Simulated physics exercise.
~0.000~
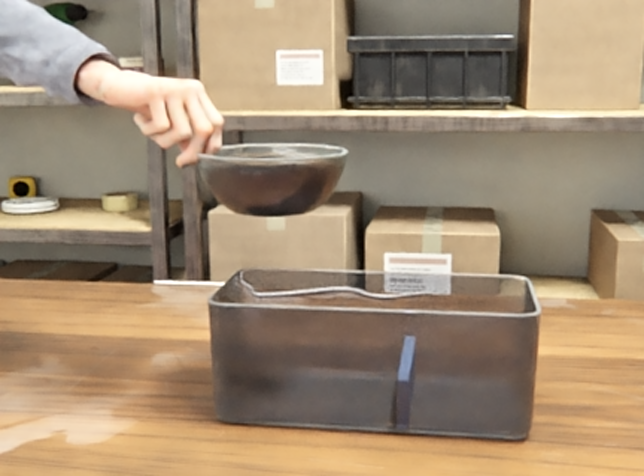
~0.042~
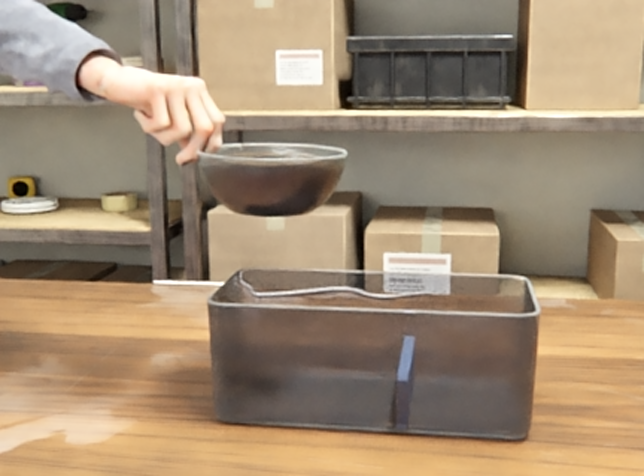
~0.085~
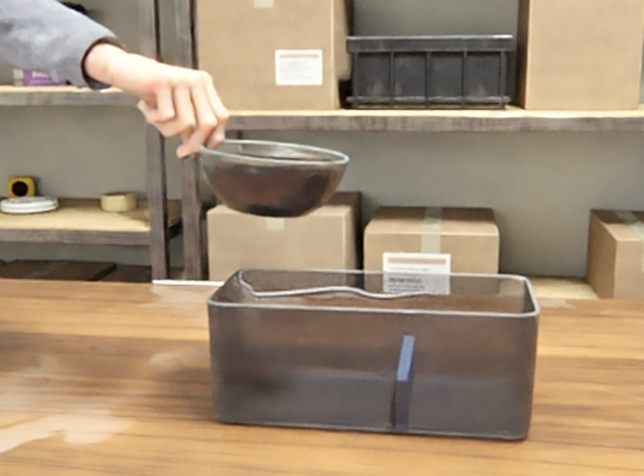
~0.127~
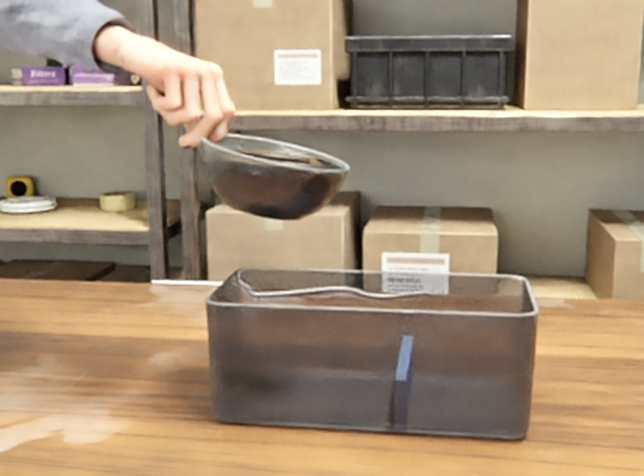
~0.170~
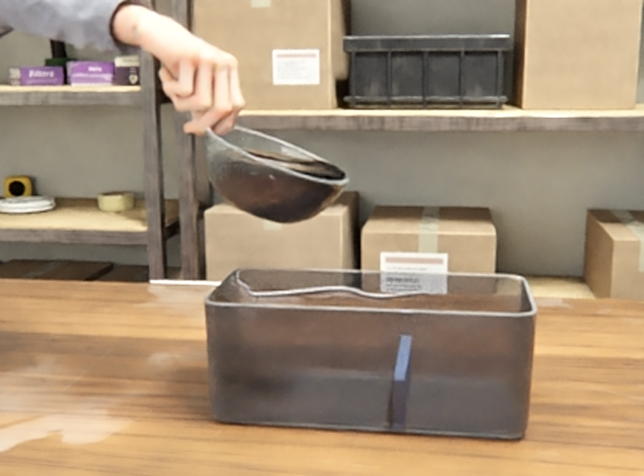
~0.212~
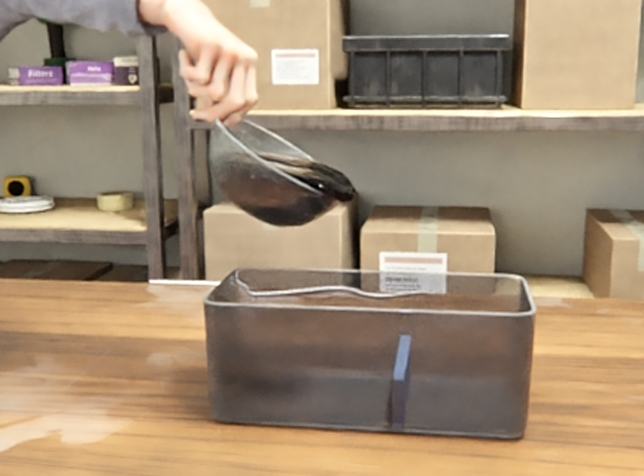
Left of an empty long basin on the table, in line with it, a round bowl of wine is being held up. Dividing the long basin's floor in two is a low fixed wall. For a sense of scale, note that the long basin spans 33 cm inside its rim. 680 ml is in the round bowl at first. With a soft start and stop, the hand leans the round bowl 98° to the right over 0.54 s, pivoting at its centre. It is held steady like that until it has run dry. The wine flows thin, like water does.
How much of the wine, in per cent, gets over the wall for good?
21 %.
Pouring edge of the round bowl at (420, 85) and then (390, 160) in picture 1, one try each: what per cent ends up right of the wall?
Result: 75 per cent, then 65 per cent.
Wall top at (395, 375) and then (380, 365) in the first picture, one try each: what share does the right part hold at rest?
First 40, then 60 per cent.
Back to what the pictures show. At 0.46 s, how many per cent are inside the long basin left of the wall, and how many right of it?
46 left and 16 right, roughly.
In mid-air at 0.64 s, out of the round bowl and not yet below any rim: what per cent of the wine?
2 per cent or so.
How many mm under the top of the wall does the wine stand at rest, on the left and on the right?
Noted: Left near 36 mm, right near 44 mm.
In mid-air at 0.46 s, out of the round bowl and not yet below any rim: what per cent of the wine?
My guess is roughly 30 %.
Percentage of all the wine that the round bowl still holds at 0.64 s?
0 %.
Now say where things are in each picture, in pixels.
In the first frame, it leans 0°; its right rim is at (345, 154); the wine meets the walls at (206, 160) and (343, 161); the long basin's rim runs from (225, 286) to (534, 296); the wall's top is at (407, 358).
In the second frame, it leans 1°; its right rim is at (346, 156); the wine meets the walls at (206, 159) and (342, 162).
In the third frame, it leans 6°; its right rim is at (347, 162); the wine meets the walls at (207, 156) and (343, 165).
In the fourth frame, it leans 13°; its right rim is at (347, 171); the wine meets the walls at (210, 152) and (345, 168).
In the fifth frame, it leans 22°; its right rim is at (346, 183); the wine meets the walls at (213, 152) and (348, 176); 2 per cent is over the edge.
In the sixth frame, it leans 33°; its right rim is at (343, 197); the wine meets the walls at (216, 155) and (329, 176); 8 per cent is over the edge.
By 0.46 s the tilt is 93° and 8 per cent is still to pour, 46 is left of the wall and 16 right of it.
By 0.64 s the tilt is 98° and 0 per cent is still to pour, 77 is left of the wall and 20 right of it.
By 0.83 s the tilt is 98° and 0 per cent is still to pour, 72 is left of the wall and 21 right of it.
By 1.04 s the tilt is 98° and 0 per cent is still to pour, 72 is left of the wall and 21 right of it.
At rest 72 per cent lies left of the wall, 21 right of it and 7 outside.
